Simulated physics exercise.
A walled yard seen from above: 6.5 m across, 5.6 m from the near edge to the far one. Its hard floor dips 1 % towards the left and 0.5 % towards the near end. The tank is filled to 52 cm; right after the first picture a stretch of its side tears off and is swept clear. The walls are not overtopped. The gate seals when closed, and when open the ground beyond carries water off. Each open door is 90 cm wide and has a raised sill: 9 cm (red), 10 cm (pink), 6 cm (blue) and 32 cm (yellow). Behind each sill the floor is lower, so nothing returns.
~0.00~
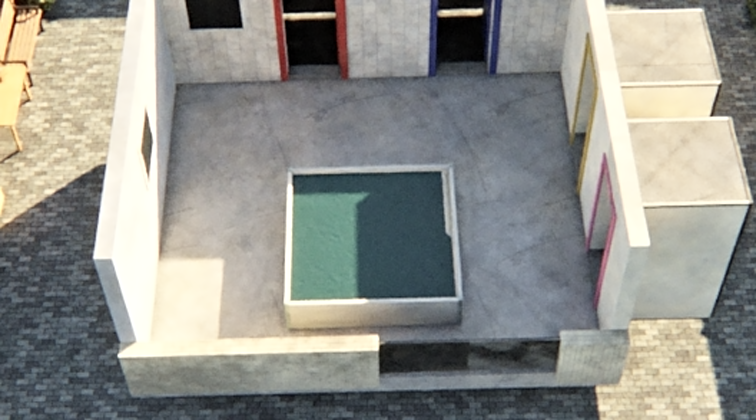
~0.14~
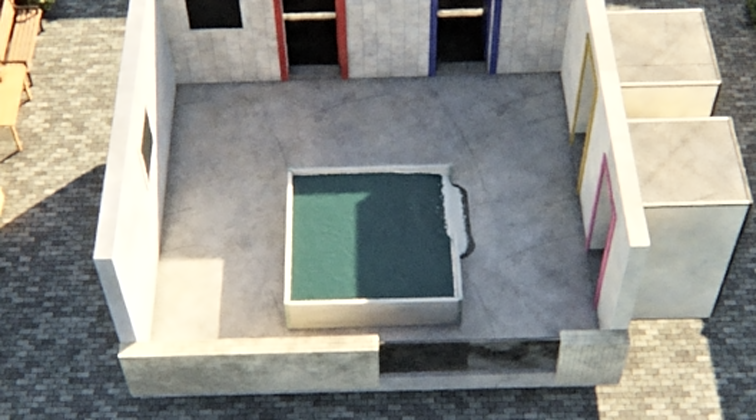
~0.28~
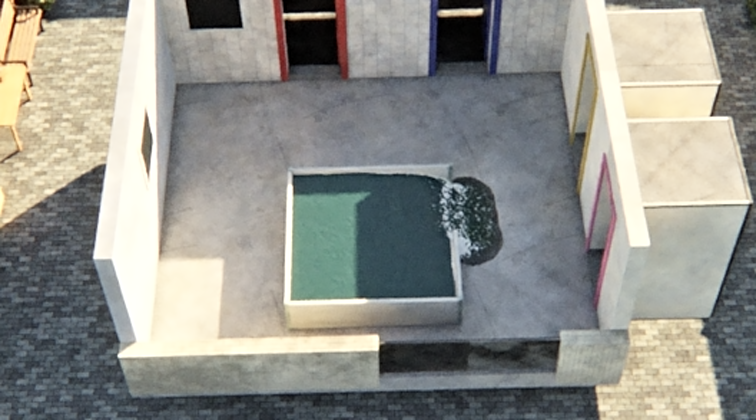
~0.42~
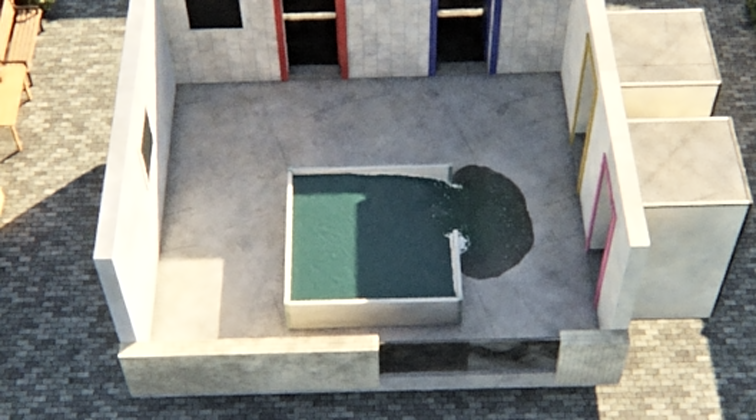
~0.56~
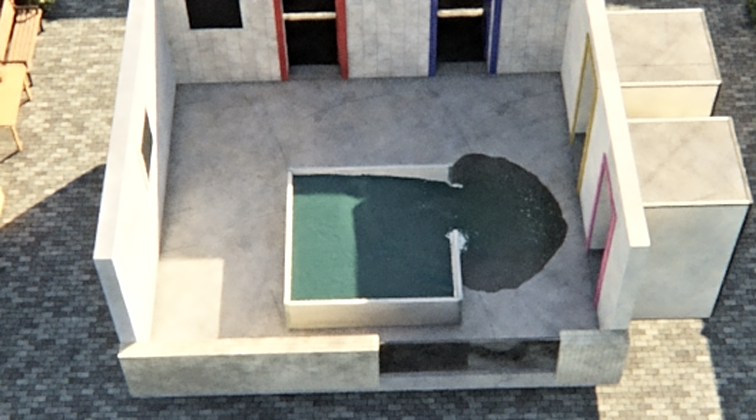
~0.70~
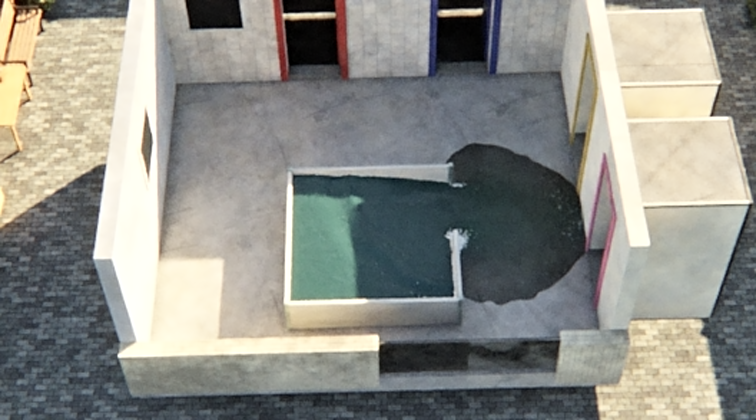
Green water in a square tank broke out through a gap in the right side of its wall, splashed onto the walled yard's grey floor, and spread in a widening dark patch towards the right-hand wall.
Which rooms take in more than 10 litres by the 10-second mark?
Door by door: At the red door it stays under the limit; at the pink door it exceeds the limit; at the blue door it goes over the limit; at the yellow door it stays under the limit.
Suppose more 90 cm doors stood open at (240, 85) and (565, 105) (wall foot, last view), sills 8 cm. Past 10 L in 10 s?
In that order: Not over, above.
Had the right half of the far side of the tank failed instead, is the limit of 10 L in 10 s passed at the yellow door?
Then: Yellow under.
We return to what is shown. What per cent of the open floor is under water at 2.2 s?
About 25 per cent.
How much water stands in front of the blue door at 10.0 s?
Some 8.0 cm.
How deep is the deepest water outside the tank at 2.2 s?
About 34 cm.
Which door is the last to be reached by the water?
It is the red one.
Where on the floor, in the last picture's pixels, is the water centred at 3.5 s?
Around (444, 227).
After 1.4 s water covers 20 % of the floor and is deepest (28 cm) near (583, 215); red door not reached, pink door 16 cm at the sill, 2 L in, blue door not reached, yellow door 23 cm at the sill, 0 L in.
After 2.2 s water covers 25 % of the floor and is deepest (34 cm) near (561, 71); red door not reached, pink door 17 cm at the sill, 19 L in, blue door not reached, yellow door 27 cm at the sill, 0 L in.
After 3.5 s water covers 40 % of the floor and is deepest (26 cm) near (564, 95); red door not reached, pink door 15 cm at the sill, 54 L in, blue door 11 cm at the sill, 2 L in, yellow door 20 cm at the sill, 0 L in.
After 6.0 s water covers 85 % of the floor and is deepest (18 cm) near (148, 370); red door 4 cm at the sill, 0 L in, pink door 11 cm at the sill, 75 L in, blue door 10 cm at the sill, 36 L in, yellow door 15 cm at the sill, 0 L in.
After 10.0 s water covers 95 % of the floor and is deepest (14 cm) near (148, 370); red door 3 cm at the sill, 0 L in, pink door 7 cm at the sill, 77 L in, blue door 8 cm at the sill, 61 L in, yellow door 9 cm at the sill, 0 L in.
